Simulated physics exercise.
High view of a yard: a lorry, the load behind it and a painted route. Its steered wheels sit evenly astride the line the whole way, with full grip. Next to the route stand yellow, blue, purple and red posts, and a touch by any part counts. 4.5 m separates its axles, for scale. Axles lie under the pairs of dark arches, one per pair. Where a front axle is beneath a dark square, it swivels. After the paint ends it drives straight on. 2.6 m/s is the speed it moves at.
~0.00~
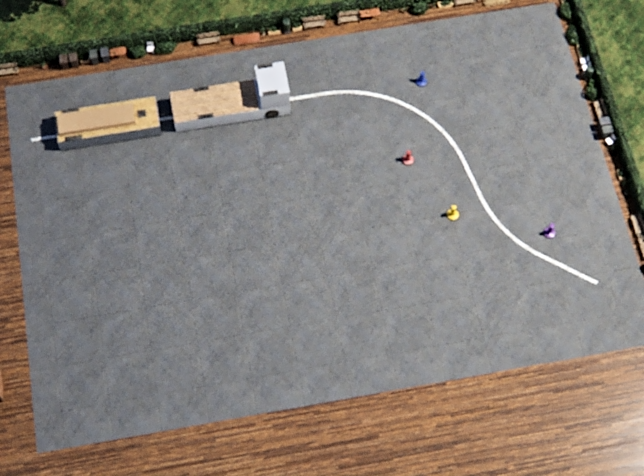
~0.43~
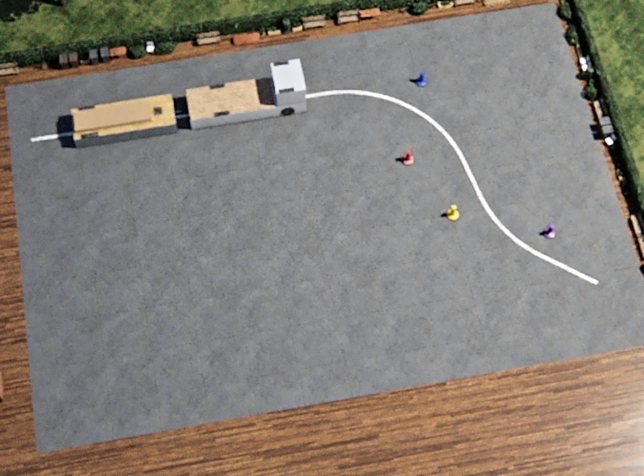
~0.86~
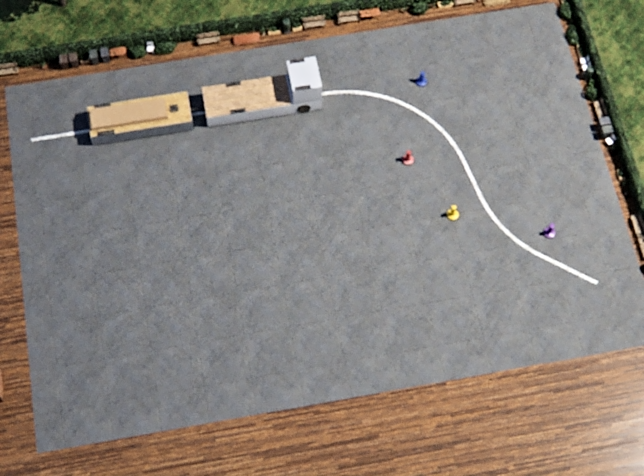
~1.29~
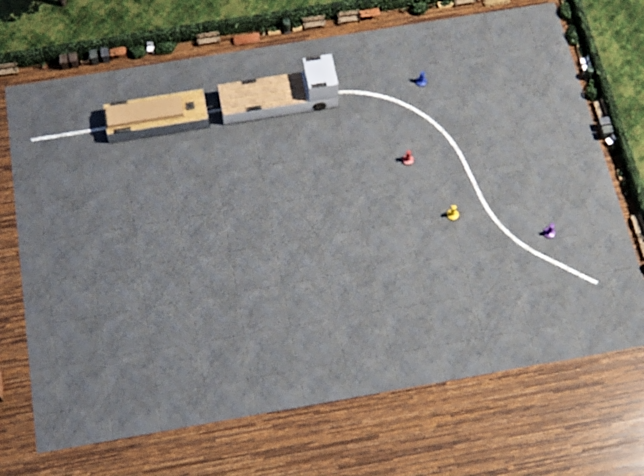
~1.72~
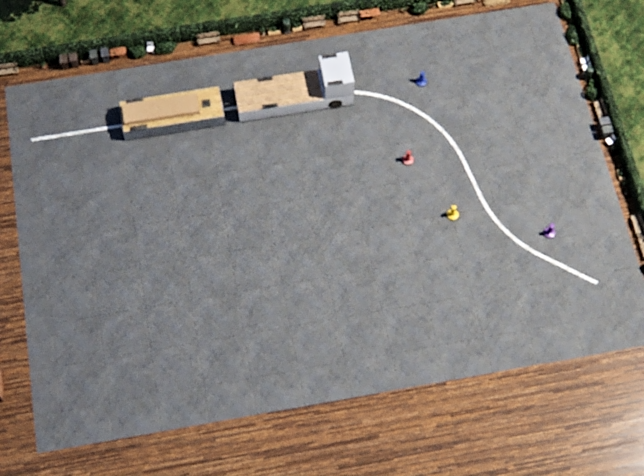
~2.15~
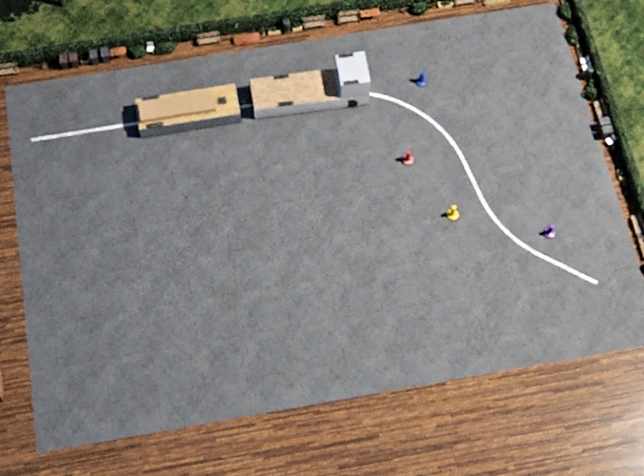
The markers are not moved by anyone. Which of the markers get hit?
Yellow: No contact; blue: No contact; purple: Contact; red: Contact.
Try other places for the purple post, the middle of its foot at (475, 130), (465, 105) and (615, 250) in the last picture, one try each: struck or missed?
Place one: Contact; place two: No contact; place three: No contact.
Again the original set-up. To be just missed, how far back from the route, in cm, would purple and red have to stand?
About: Purple 70, red 40.
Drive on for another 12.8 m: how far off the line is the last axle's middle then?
I'd put the gap at around 80 cm.
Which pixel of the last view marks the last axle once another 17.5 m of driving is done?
Roughly pixel (376, 111).
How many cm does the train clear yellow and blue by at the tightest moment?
For yellow it's 50, for blue it's 20.
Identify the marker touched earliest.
Red.
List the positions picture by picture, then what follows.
In the first frame, nose (285, 90); last axle (72, 124); still straight; yellow (453, 212), blue (422, 79), purple (550, 231), red (408, 158); 1 trailer.
In the second frame, nose (301, 87); last axle (88, 122); still straight.
In the third frame, nose (317, 85); last axle (104, 119); still straight.
In the fourth frame, nose (333, 82); last axle (121, 117); still straight.
In the fifth frame, nose (348, 80); last axle (137, 114); still straight.
In the sixth frame, nose (365, 80); last axle (153, 112); turned 2°; yellow (453, 212), blue (422, 79), purple (550, 231), red (408, 158).
Then, 3.6 s in, the last axle is at (205, 103) of the last picture, 5 cm off the line; blue has been passed with 15 cm to spare.
Then, 9.1 s in, the last axle is at (381, 114) of the last picture, 205 cm off the line; the trailer has hit red.
Then, 9.5 s in, the last axle is at (394, 121) of the last picture, 220 cm off the line; the lorry has hit purple.
Then, 9.8 s in, the last axle is at (403, 127) of the last picture, 225 cm off the line; yellow has been passed with 50 cm to spare.
Then, 17.1 s in, the last axle is at (632, 286) of the last picture, 30 cm off the line; 2 of 4 struck in all.
